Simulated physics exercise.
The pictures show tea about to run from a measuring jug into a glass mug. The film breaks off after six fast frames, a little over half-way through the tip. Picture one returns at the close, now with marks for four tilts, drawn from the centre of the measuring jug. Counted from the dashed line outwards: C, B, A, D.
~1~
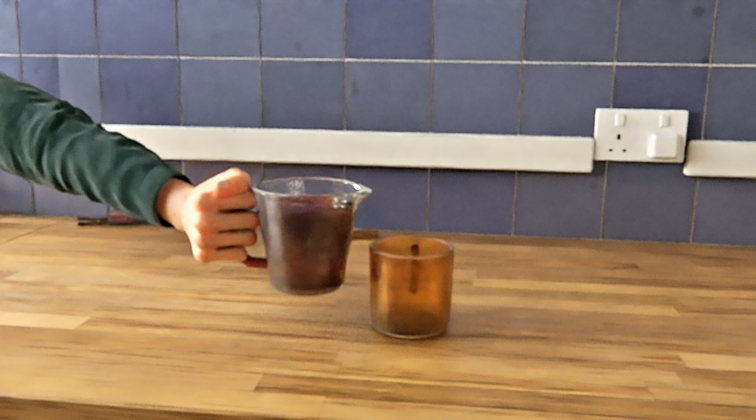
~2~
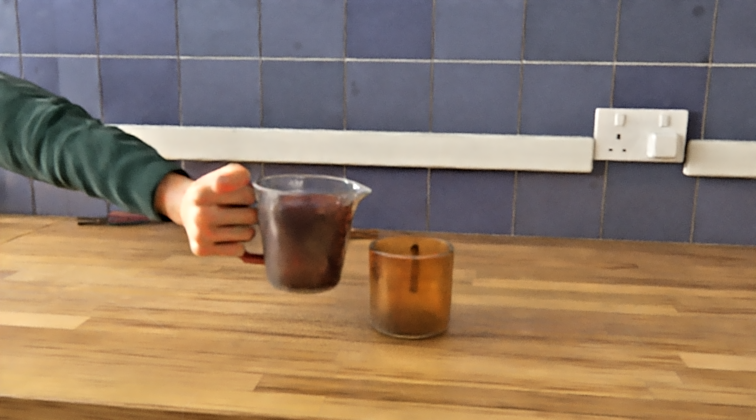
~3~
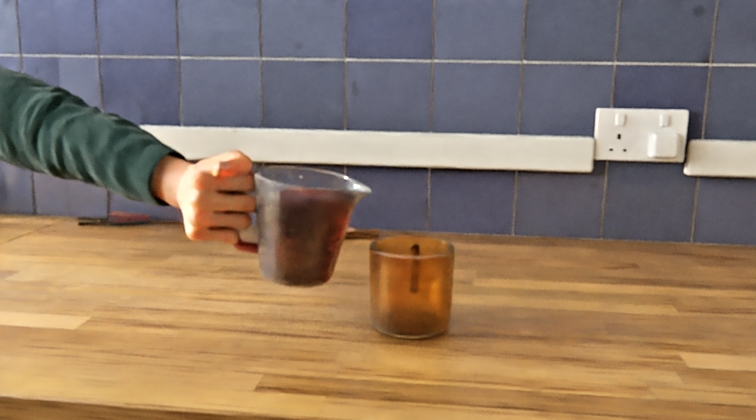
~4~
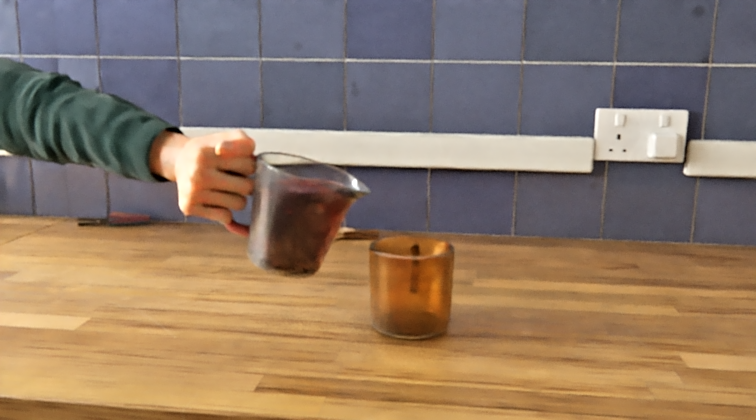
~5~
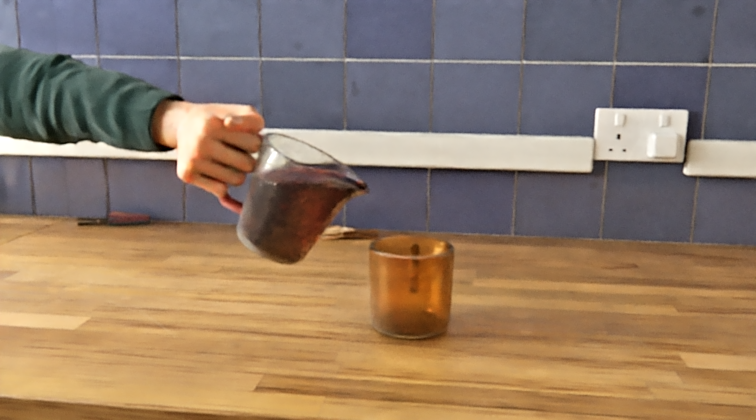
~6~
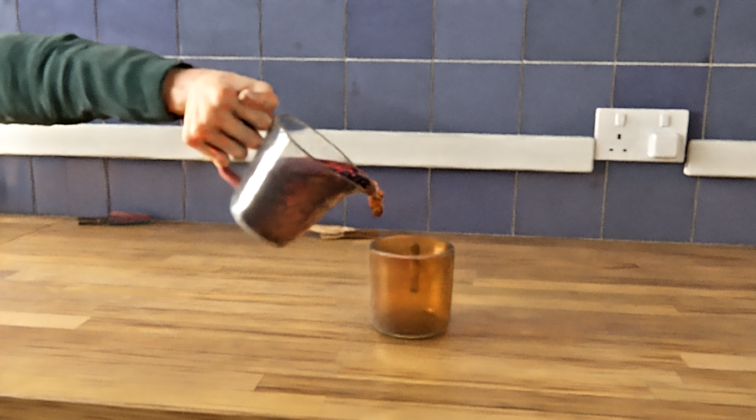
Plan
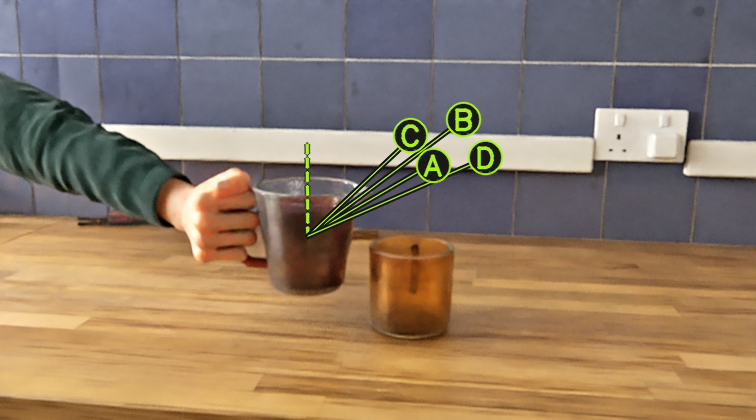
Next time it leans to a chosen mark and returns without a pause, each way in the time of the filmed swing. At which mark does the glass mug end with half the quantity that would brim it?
B beats the others.
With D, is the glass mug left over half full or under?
Over.
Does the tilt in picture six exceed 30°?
Yes, it does.
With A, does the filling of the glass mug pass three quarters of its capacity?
No, it does not.
In lime, A at (417, 172); B at (449, 129); C at (399, 149); D at (470, 164).
If A is chosen, the glass mug ends with about 63 % of what it can hold.
If B is chosen, the glass mug ends with about 48 % of what it can hold.
If C is chosen, the glass mug ends with about 37 % of what it can hold.
If D is chosen, the glass mug ends with about 76 % of what it can hold.
